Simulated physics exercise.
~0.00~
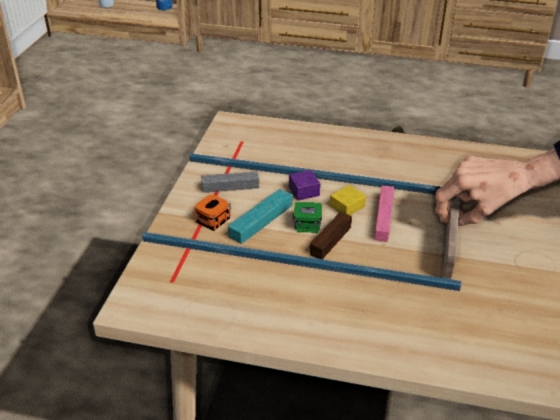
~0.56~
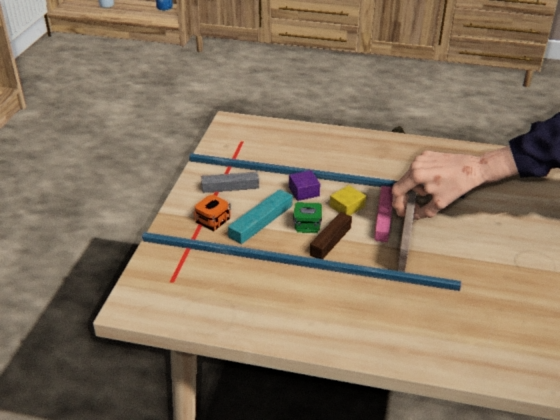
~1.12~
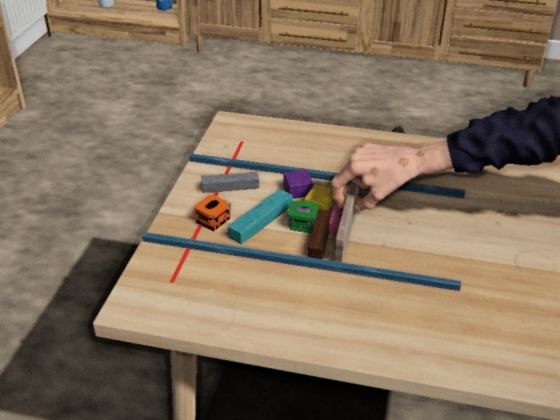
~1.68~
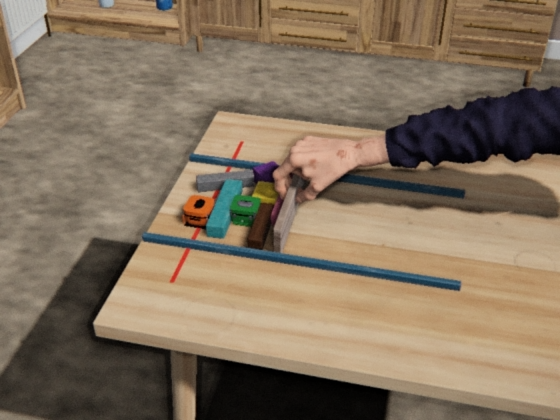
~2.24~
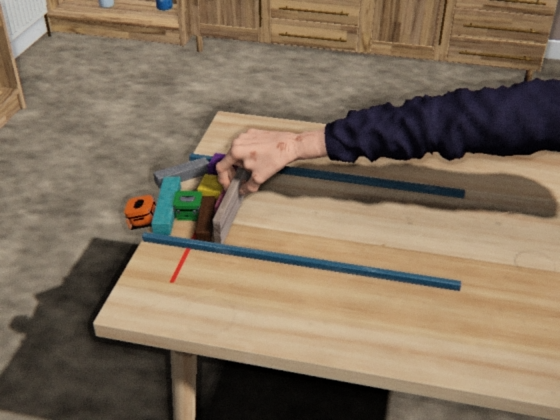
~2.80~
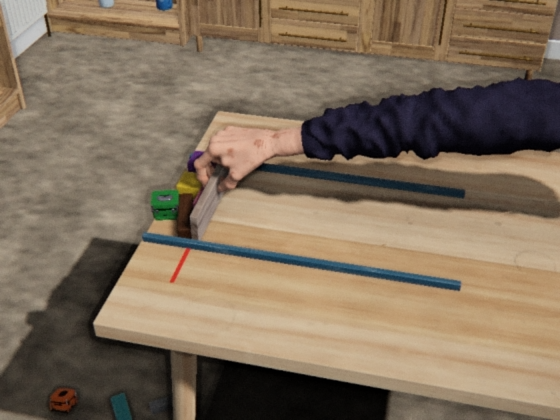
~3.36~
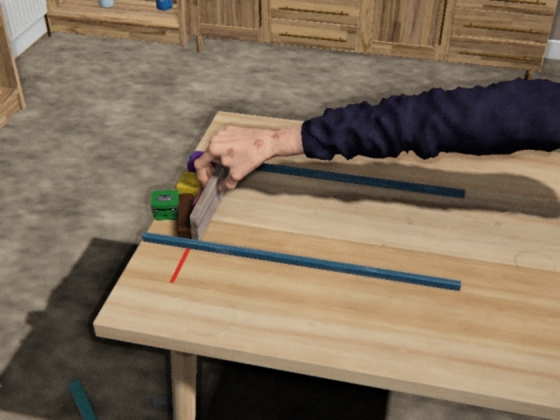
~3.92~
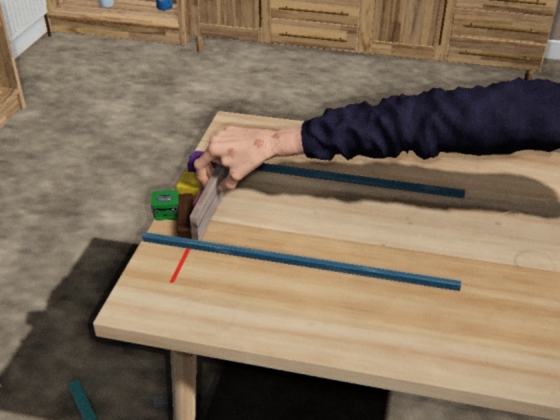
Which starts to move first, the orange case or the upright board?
The upright board starts to move first, pushed left by the hand. The orange case stays still at first and only shifts once the board has pushed other pieces together.
Upright board pushed left by a hand, sweeping coloured pieces between blue rails until orange, turquoise and grey ones leave the table.
